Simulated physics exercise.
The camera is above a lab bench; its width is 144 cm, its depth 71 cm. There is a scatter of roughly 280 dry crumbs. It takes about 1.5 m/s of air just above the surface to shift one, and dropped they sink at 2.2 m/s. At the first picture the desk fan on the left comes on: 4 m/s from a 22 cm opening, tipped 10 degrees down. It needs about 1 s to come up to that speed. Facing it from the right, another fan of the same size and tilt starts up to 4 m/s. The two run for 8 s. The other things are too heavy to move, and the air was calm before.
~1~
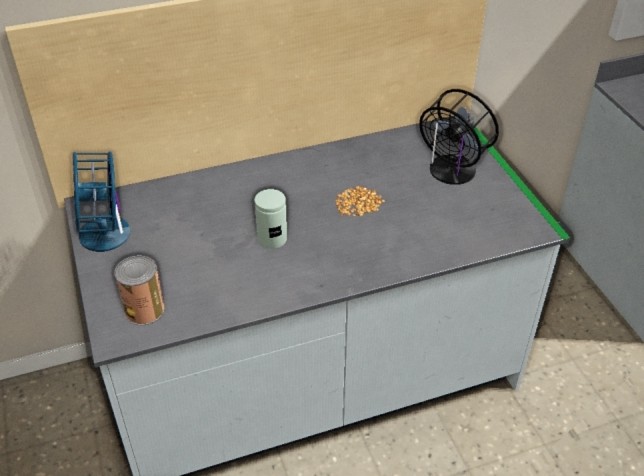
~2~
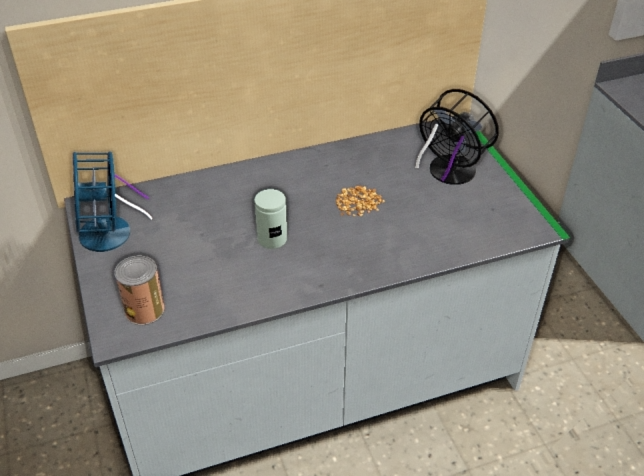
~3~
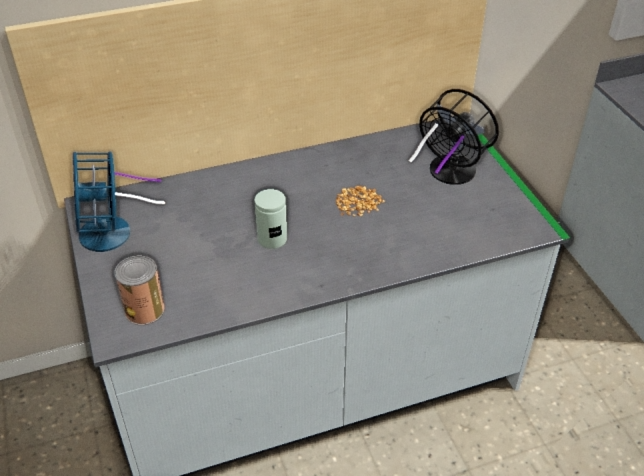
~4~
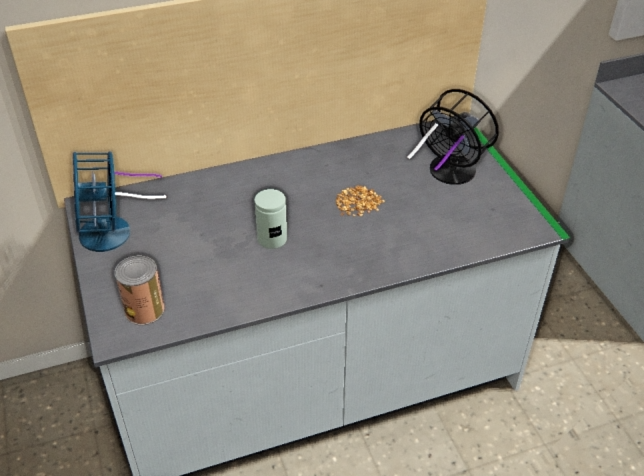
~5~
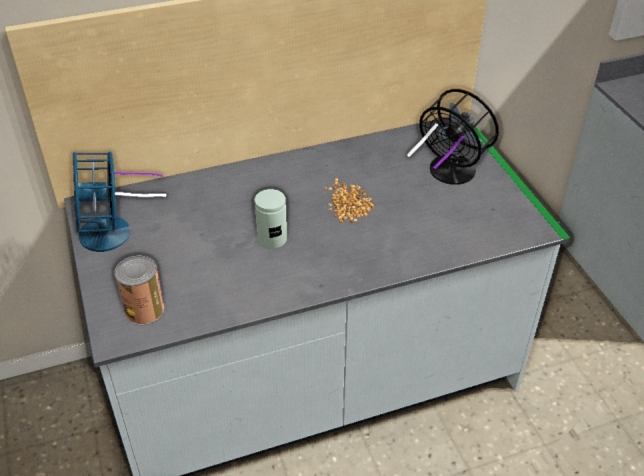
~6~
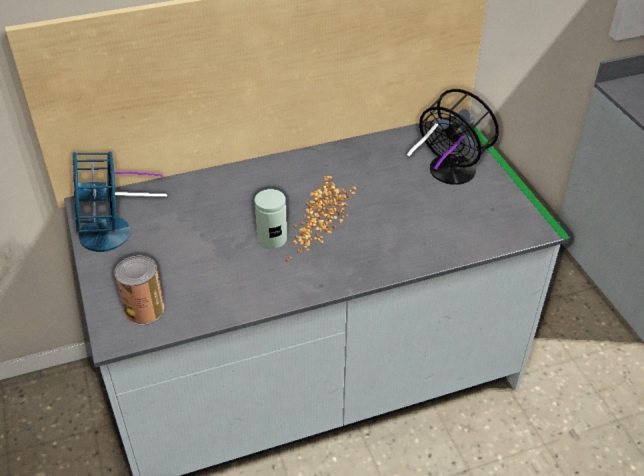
On a grey lab bench, a blue desk fan at the left and a black one at the right start up, their ribbons lifting and streaming out, while a pile of dry crumbs between them lies still. Then the crumbs shift leftward and spread into a loose, slanting scatter beside the pale green jar.
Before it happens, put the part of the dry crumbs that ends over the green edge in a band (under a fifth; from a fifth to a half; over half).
The share over the green edge is between a fifth and a half.
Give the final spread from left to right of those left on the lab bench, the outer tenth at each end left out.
About 30 cm.
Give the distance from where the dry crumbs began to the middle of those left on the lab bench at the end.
About 35 cm.
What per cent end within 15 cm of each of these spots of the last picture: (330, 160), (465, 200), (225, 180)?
In turn about 0 %, 0 %, 0 %.
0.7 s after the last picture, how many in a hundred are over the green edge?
Some 25 per cent.
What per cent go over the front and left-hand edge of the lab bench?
Roughly 40 % front, 0 % left-hand.
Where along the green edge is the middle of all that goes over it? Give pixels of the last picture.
At about (475, 126).
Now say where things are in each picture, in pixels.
In the first frame, the middle of the dry crumbs is near (360, 203), none has stirred yet, the mouth of the desk fan is at (94, 192) and that of the second one at (459, 129).
In the second frame, the middle of the dry crumbs is near (360, 202), none has stirred yet and the green edge is centred on (512, 170).
In the third frame, the middle of the dry crumbs is near (360, 202), none has stirred yet, the top of a jar is at (270, 199) and the top of a tin is at (136, 270).
In the fourth frame, the middle of the dry crumbs is near (360, 202) and none has stirred yet.
In the fifth frame, the middle of the dry crumbs is near (349, 203), the farthest in sight from the desk fan is at (369, 199) and about 55 % have left their places.
In the sixth frame, the middle of the dry crumbs is near (323, 210), the farthest in sight from the desk fan is at (354, 189) and about 95 % have left their places.
Then, 0.7 s after the last picture, 24 % are over the green edge; the middle of those left on the top is near (299, 242); 33 % are gone or lie where they will stay.
Then, 1.6 s after the last picture, 36 % are over the green edge; the middle of those left on the top is near (284, 254); 76 % are gone or lie where they will stay.
Then, 3.5 s after the last picture, 36 % are over the green edge; the middle of those left on the top is near (284, 254); 79 % are gone or lie where they will stay.
Then, 7.1 s after the last picture, at the end, 36 % are over the green edge; the middle of those left on the top is near (281, 252).
